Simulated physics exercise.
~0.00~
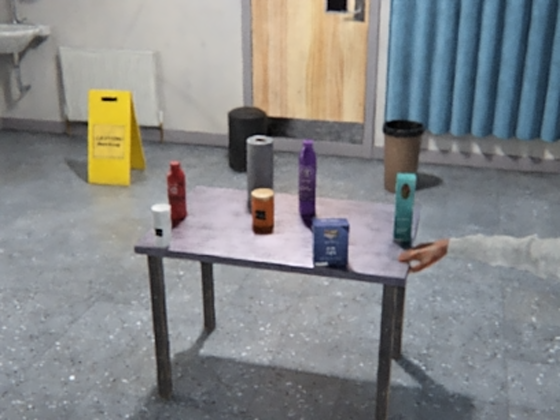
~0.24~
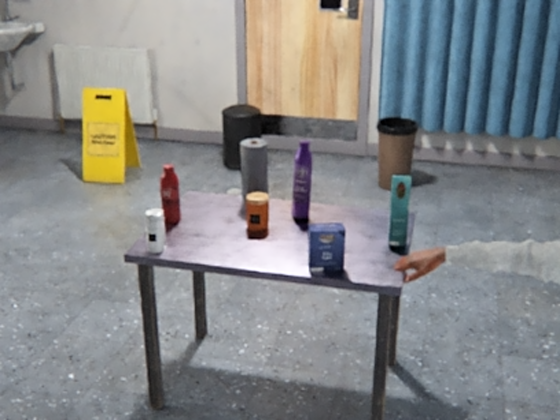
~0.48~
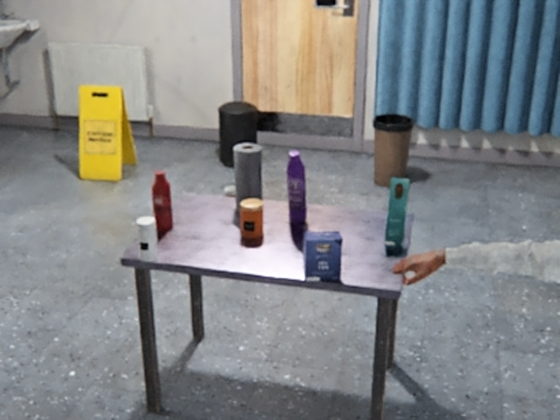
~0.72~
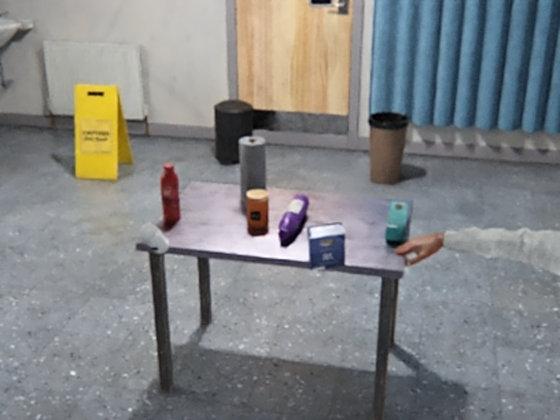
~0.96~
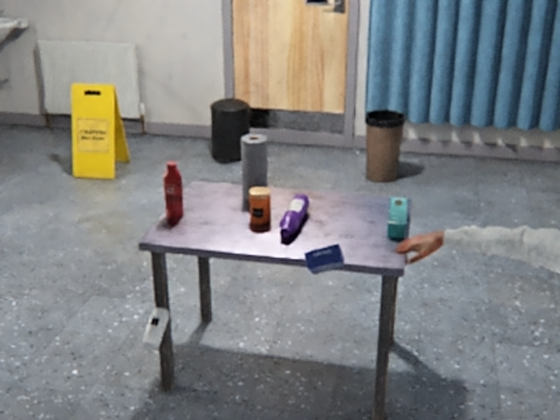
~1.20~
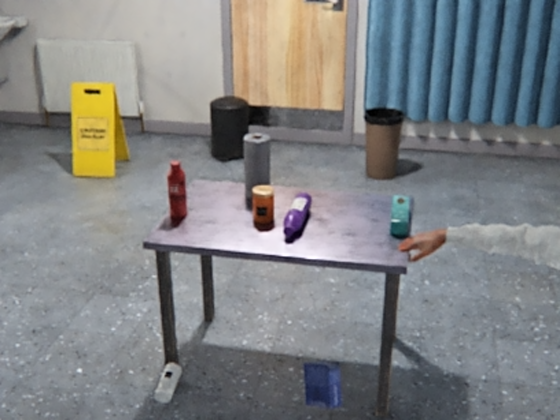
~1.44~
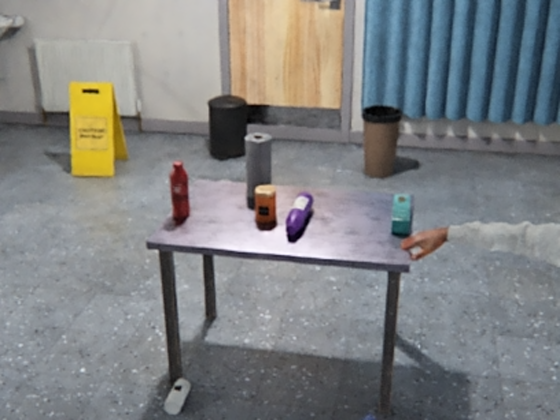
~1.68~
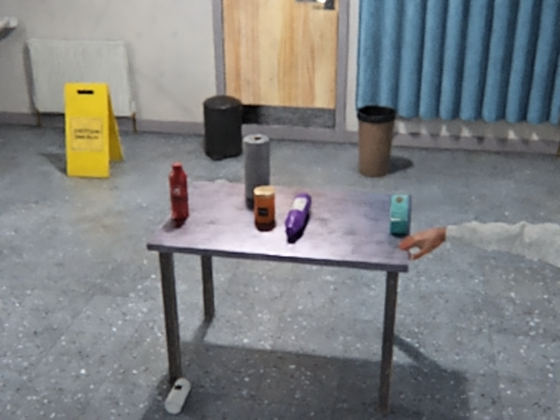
A hand jolts the table, toppling two containers while the white jar and blue packet fall off.
